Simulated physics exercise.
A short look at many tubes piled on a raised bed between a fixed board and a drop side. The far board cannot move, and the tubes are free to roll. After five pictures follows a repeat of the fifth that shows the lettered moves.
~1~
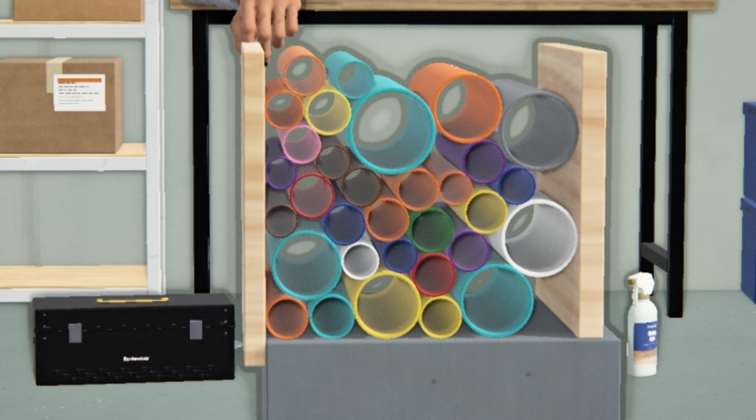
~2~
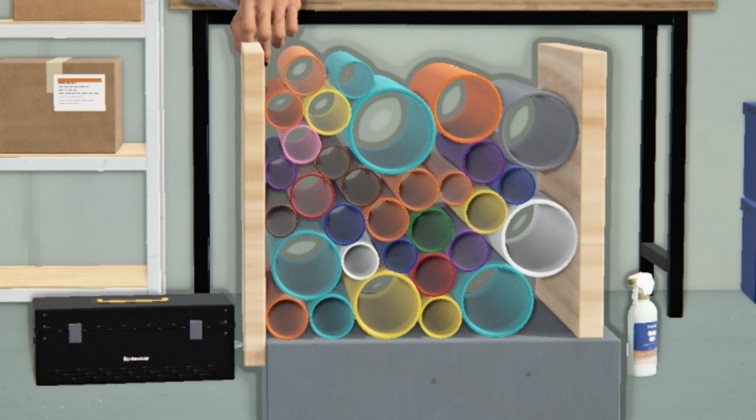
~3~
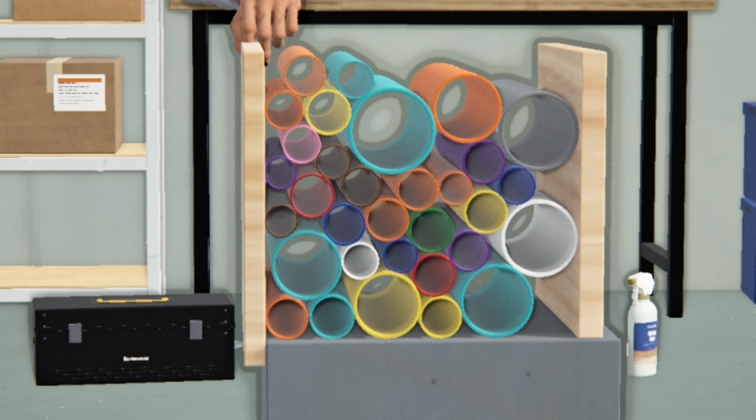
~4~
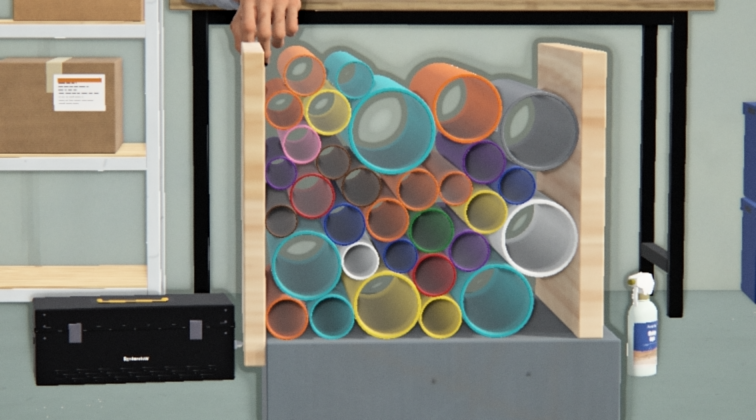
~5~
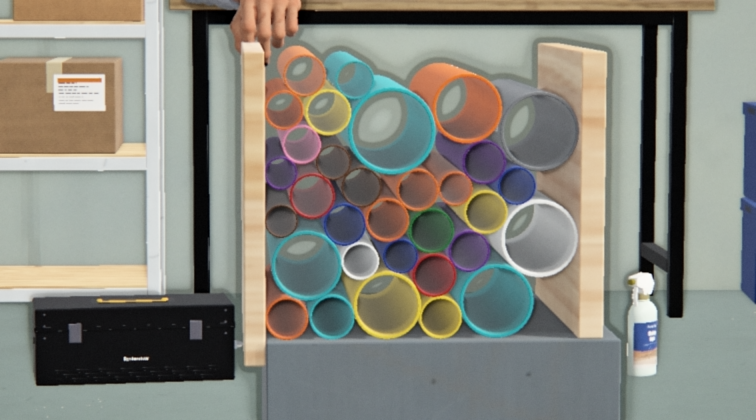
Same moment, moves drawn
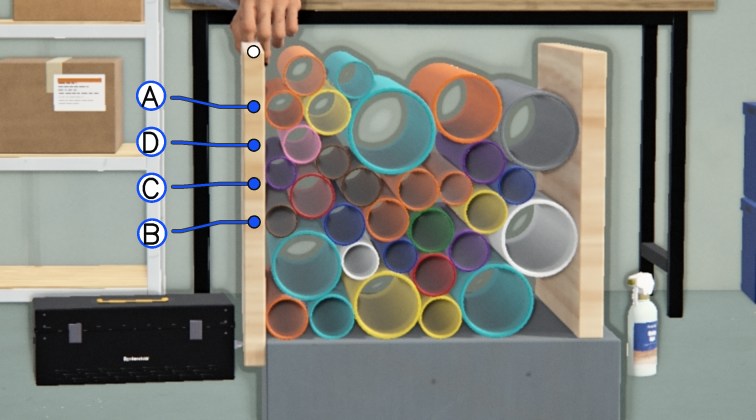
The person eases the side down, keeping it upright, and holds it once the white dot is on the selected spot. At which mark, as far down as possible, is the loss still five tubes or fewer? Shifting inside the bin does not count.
It can be let down to C.
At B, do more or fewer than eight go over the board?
At B, fewer than eight.
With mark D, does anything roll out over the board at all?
No, at D.
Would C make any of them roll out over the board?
At C: Yes.
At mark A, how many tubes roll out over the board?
With A, none.
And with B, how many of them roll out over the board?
With B, six.
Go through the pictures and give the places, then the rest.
In the first frame, a yellow tube (328, 112); an orange tube (467, 108); side board (252, 191).
In the second frame, side board (252, 191); an orange tube (286, 319).
In the third frame, a turquoise tube (307, 266); a blue tube (345, 225).
In the fourth frame, a purple tube (281, 174); an orange tube (417, 190).
In the fifth frame, a yellow tube (328, 112); an orange tube (467, 108); side board (252, 191).
On the marked copy, A at (254, 106); B at (254, 222); C at (254, 183); D at (254, 145); the white dot at (254, 52).
Taking C. A third of the way, top of the board (265, 115).
Two thirds of the way, top of the board (265, 182).
When it is over, top of the board (265, 182), two out over the board.
As for the rest, A none out over the board; B six out over the board; D none out over the board.
